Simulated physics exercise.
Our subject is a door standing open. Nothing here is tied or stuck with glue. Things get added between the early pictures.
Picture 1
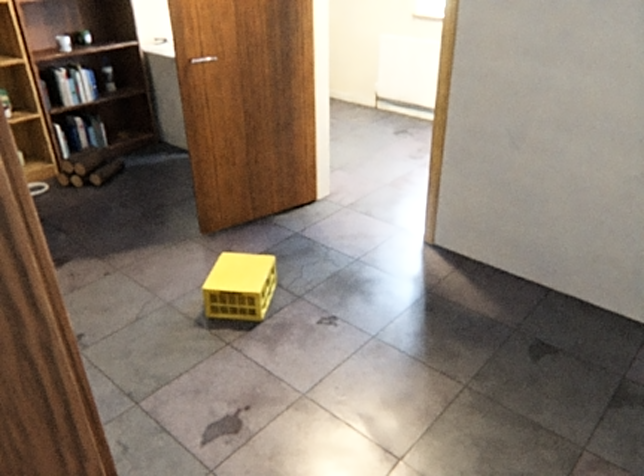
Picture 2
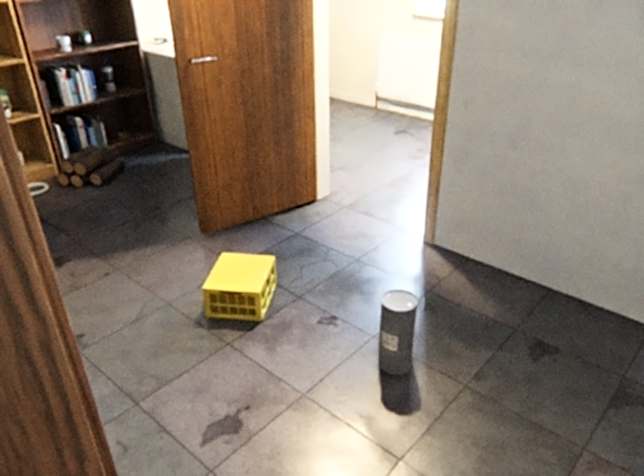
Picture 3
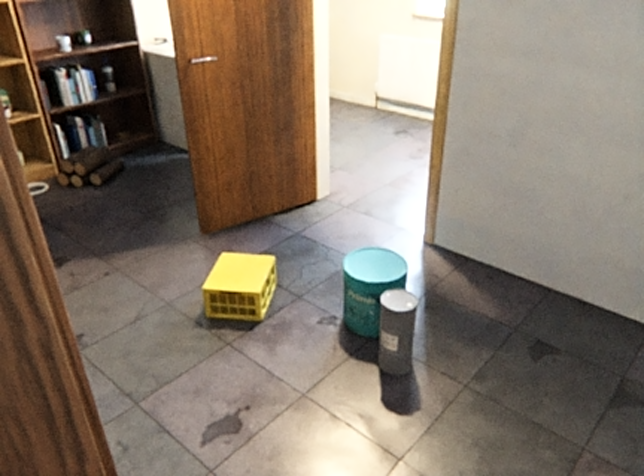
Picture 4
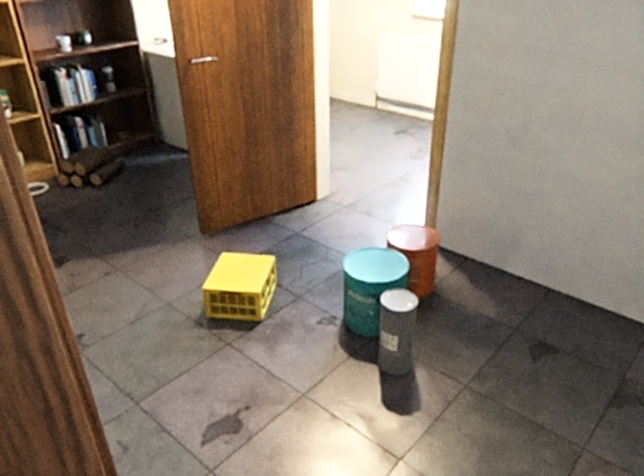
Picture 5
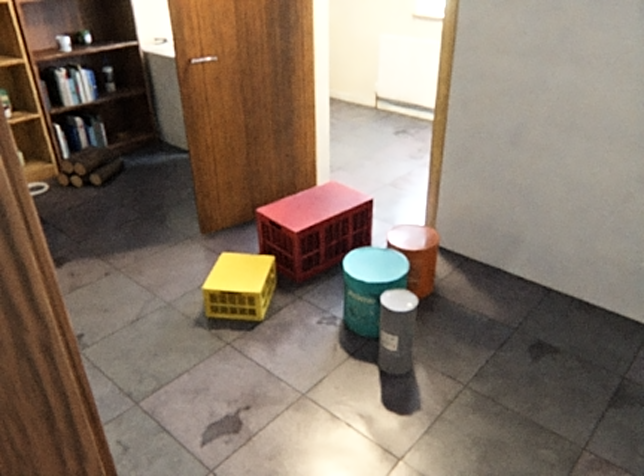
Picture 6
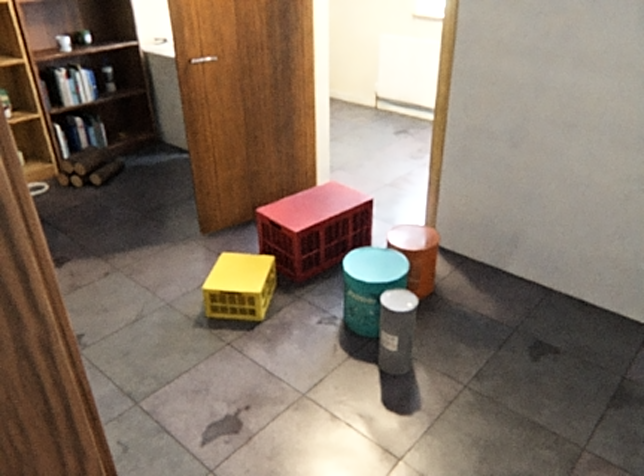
A wooden door stands wide open in a grey-tiled room, seen from above at an angle, with shelves of books at the left and a bright space beyond the doorway. A yellow crate sits left of centre, and a grey canister, a turquoise pail, an orange pail and a red chest appear in turn, to its right and behind. The door and camera stay still, and nothing visibly travels.
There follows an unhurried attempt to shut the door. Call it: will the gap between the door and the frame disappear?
No, a gap remains.
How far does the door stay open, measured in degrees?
It stays open at around 70°.
Then, 0.40 s on from there, door at 96°.
Then, 0.70 s on from there, door at 80°.
Then, 0.90 s on from there, door at 71°; red chest shifted a little near (320, 229).
In the end, door at 70°; all 5 unmoved. At the end, from the last picture's camera, red chest near (321, 229).
